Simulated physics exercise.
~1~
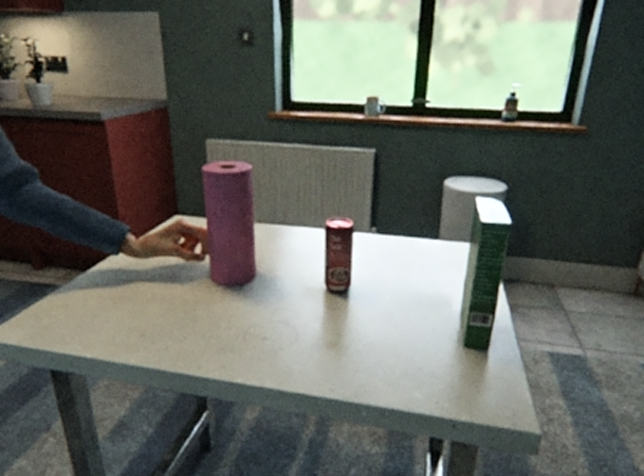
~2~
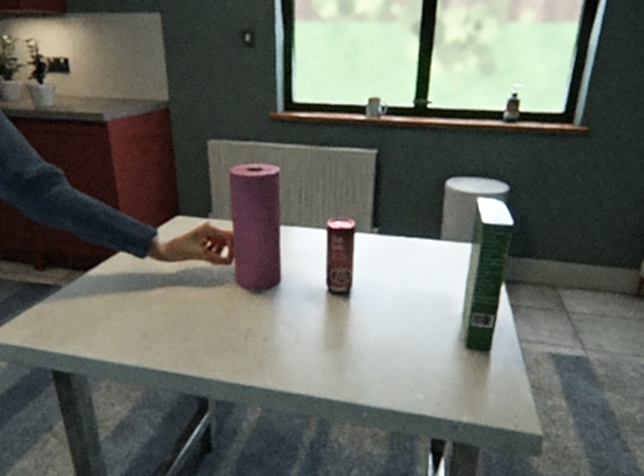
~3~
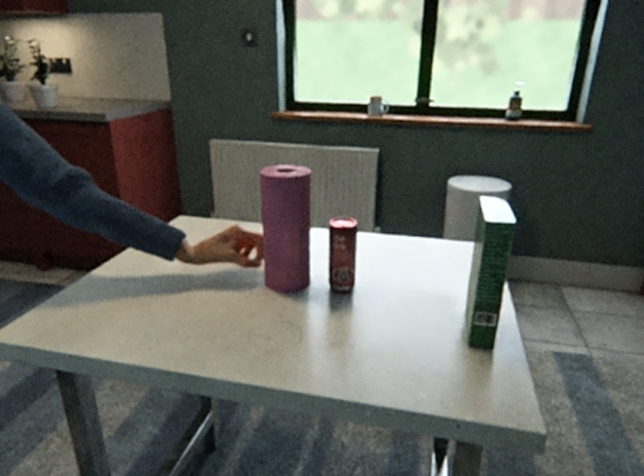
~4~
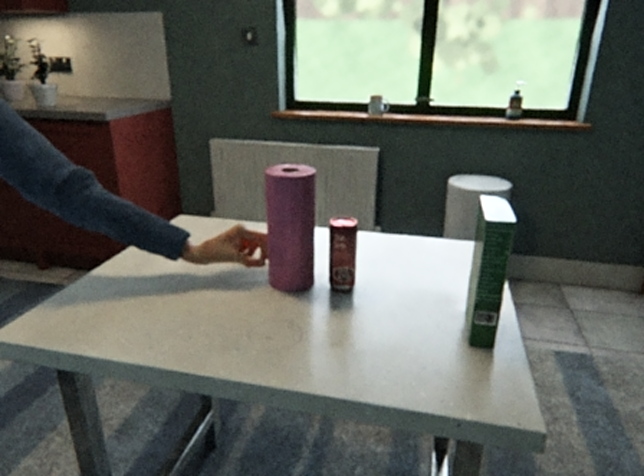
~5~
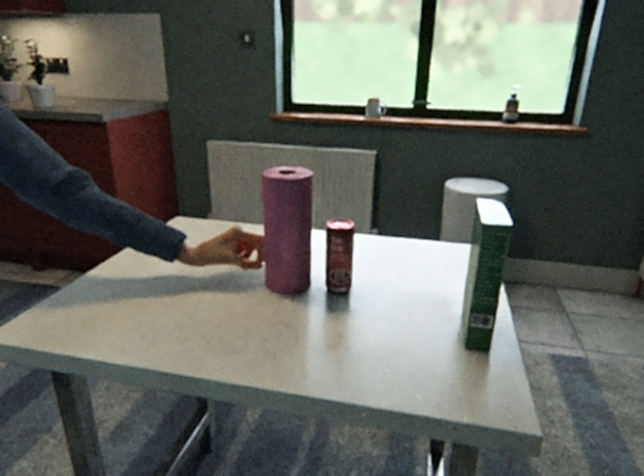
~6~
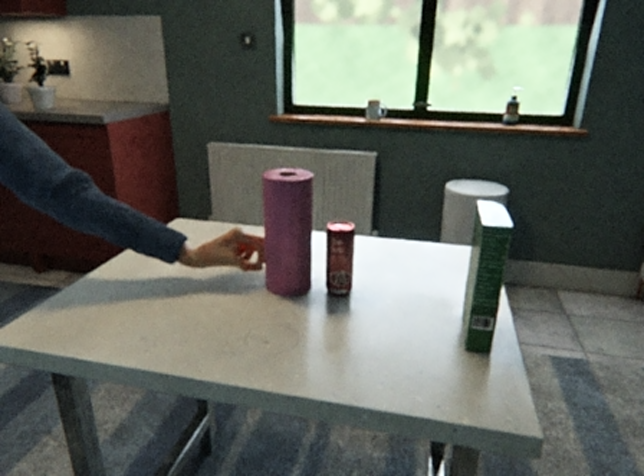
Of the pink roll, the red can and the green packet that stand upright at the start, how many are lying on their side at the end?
None of them are. The pink roll has slid to the right but is still upright, and the red can and green packet are still standing in their places.
